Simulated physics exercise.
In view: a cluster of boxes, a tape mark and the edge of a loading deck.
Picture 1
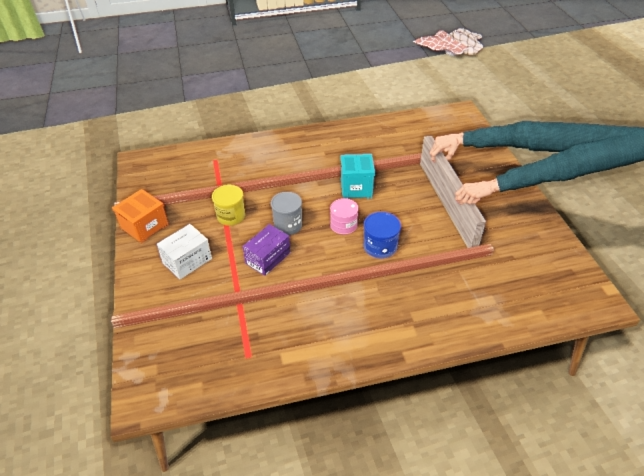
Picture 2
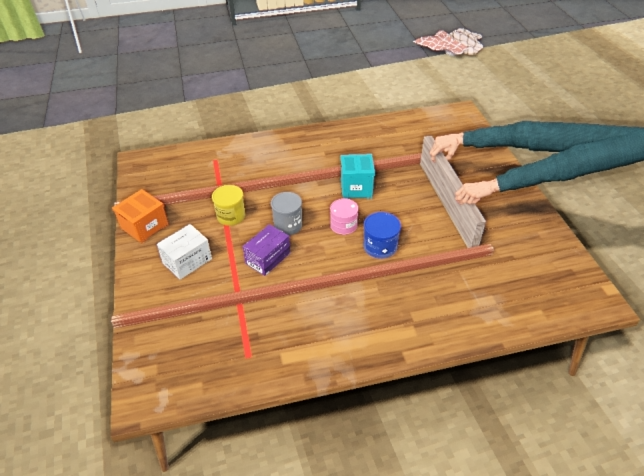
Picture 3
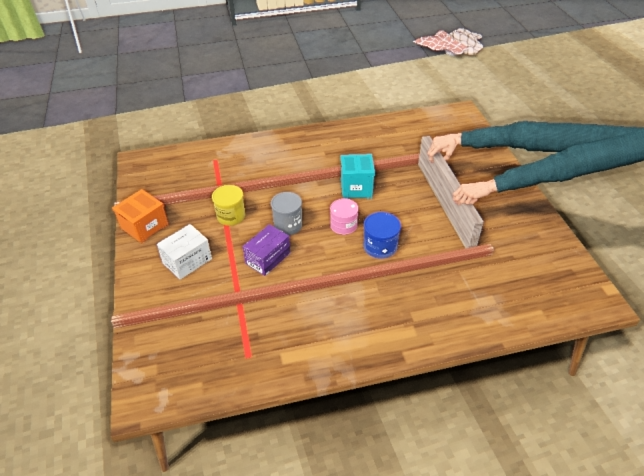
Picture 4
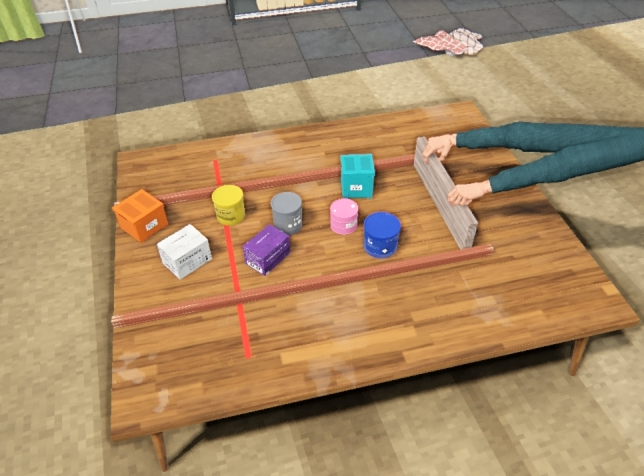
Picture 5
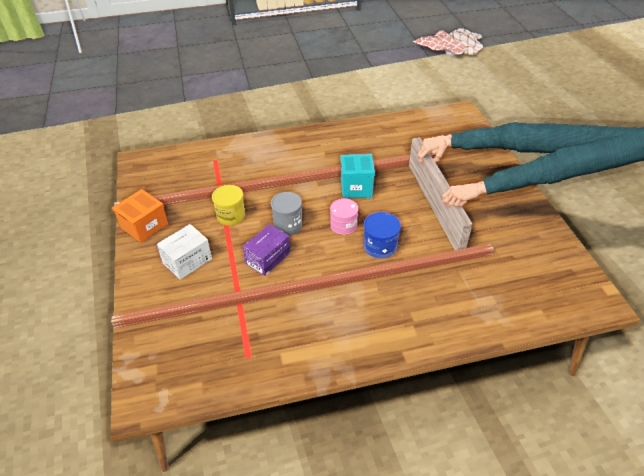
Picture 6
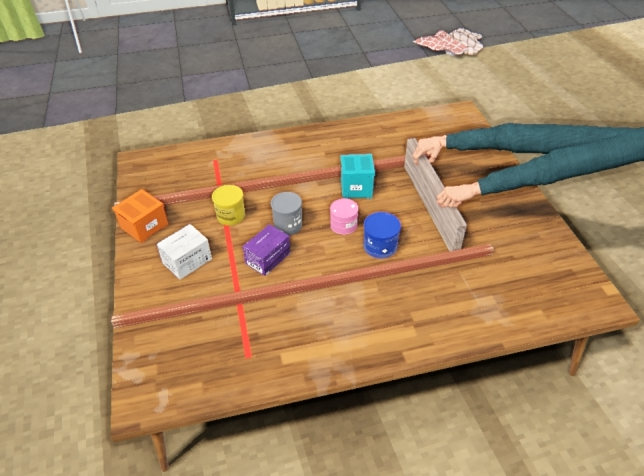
On a wooden table, two hands slowly slid an upright plank a short way left between two rails, toward several colourful boxes and round containers, which stayed still around a red line.
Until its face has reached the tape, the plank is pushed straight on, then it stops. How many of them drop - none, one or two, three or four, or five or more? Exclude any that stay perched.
In the end, the drop-off count sits at nought.
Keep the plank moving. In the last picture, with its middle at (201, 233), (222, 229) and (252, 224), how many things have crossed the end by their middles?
1, 0 and 0.
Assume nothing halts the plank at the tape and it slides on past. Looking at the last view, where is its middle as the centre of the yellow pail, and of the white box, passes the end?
Near (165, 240) and (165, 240).
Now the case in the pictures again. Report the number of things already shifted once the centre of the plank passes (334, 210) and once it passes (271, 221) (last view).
The number moved is 3 and then 6.
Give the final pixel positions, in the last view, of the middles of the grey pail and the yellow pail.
One ends up near (211, 223) and the other near (176, 215).
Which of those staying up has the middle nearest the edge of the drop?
Orange tote.
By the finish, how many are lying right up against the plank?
The answer is 4.
A little later, none off yet; orange tote at rest near (141, 216); white box at rest near (185, 252); yellow pail at rest near (229, 206).
When it is over, the number that fall off is zero.
